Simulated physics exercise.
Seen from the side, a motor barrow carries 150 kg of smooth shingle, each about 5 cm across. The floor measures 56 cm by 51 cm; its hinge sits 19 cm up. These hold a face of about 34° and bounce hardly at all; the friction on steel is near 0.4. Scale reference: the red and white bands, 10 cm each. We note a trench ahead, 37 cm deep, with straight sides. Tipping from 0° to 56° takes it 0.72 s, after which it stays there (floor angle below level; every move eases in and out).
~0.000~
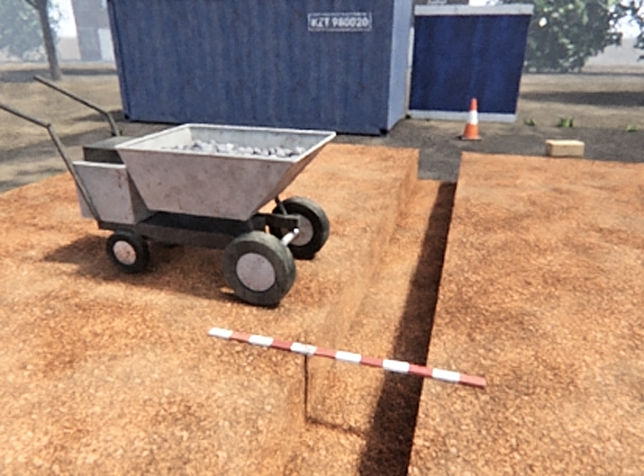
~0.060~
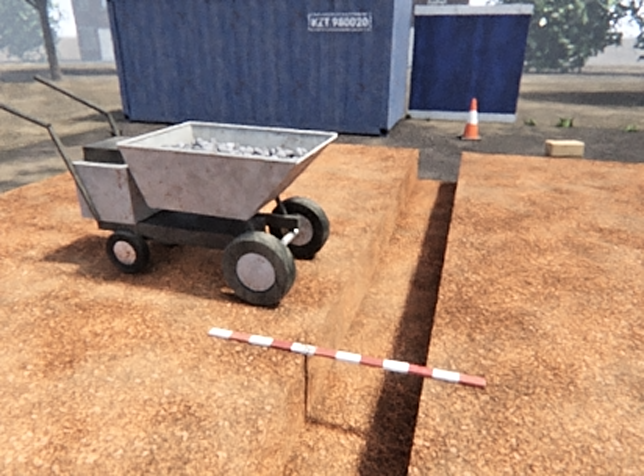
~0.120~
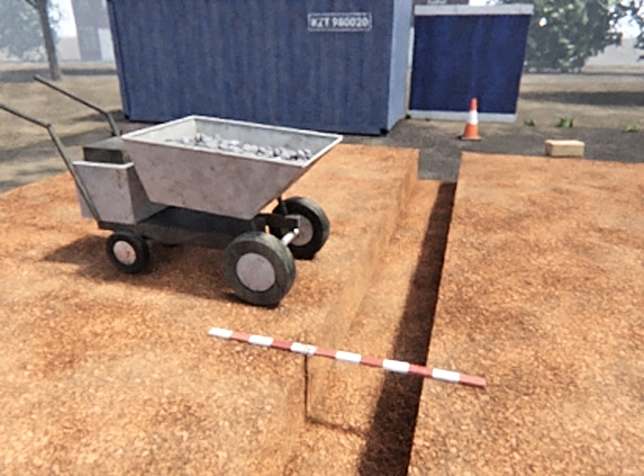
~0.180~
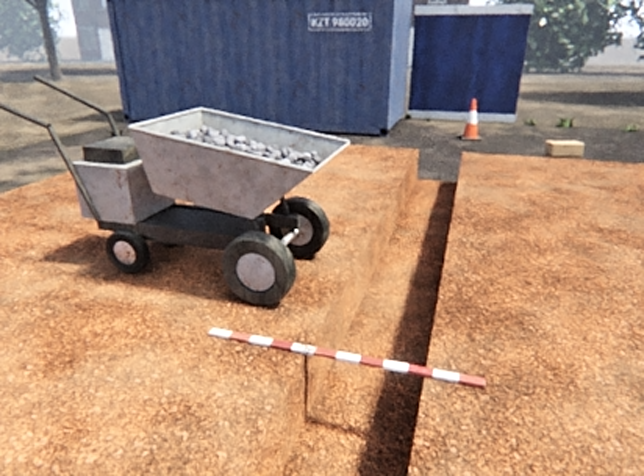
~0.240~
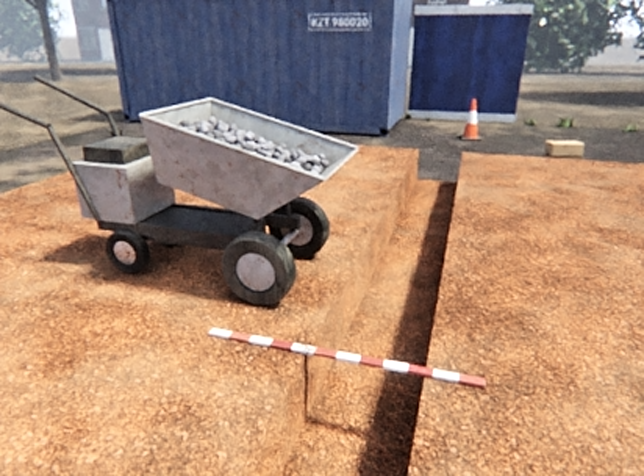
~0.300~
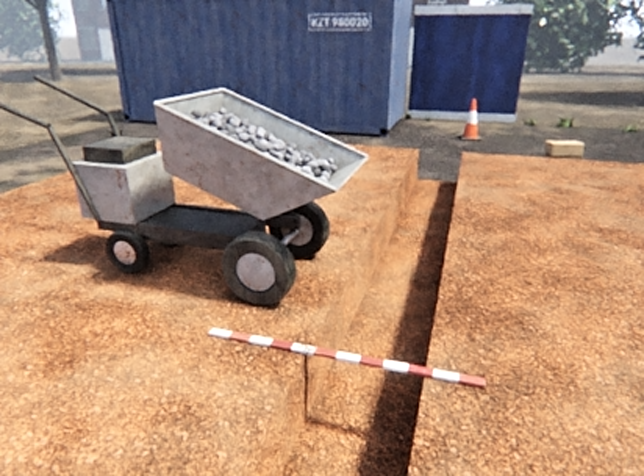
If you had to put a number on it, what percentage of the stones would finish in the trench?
I'd put it at about 48 percent.
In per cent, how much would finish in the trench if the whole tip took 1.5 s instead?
Close to 65 per cent then.
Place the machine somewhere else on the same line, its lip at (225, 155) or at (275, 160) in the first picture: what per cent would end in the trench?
I'd say some 80 per cent and some 65 per cent.
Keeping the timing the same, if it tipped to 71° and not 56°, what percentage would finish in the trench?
In that case around 55 percent.
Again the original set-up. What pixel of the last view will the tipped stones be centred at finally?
(427, 339).
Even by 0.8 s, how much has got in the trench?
10 per cent or so by then.
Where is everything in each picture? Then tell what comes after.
In the first picture, lip at (294, 161), floor tilted 0°, highest stones at (232, 149).
In the second picture, lip at (297, 162), floor tilted 1°, highest stones at (212, 146); the stones move at 0.3 m/s on average.
In the third picture, the skip is at 4°, its lip at (303, 166); the top of the load is at (206, 142); the stones move at 0.6 m/s on average.
In the fourth picture, lip at (313, 172), floor tilted 9°, highest stones at (209, 135); the stones move at 0.8 m/s on average.
In the fifth picture, the skip is at 15°, its lip at (324, 180); the top of the load is at (210, 126); the stones move at 1.0 m/s on average.
In the sixth picture, the skip is at 21°, its lip at (336, 190); the top of the load is at (217, 118); the stones move at 1.1 m/s on average.
After 0.5 s the floor is at 47°; 100 % in the skip; the foremost stones are at (359, 213).
After 0.8 s the floor is at 56°; 91 % in the skip, 9 % in the trench; the foremost stones are at (431, 264).
After 1.2 s the floor is at 56°; 48 % in the skip, 21 % in the trench, 32 % past the trench; the foremost stones are at (553, 305).
After 3.1 s the floor is at 56°; 16 % in the skip, 48 % in the trench, 36 % past the trench; the foremost stones are past the picture's edge.
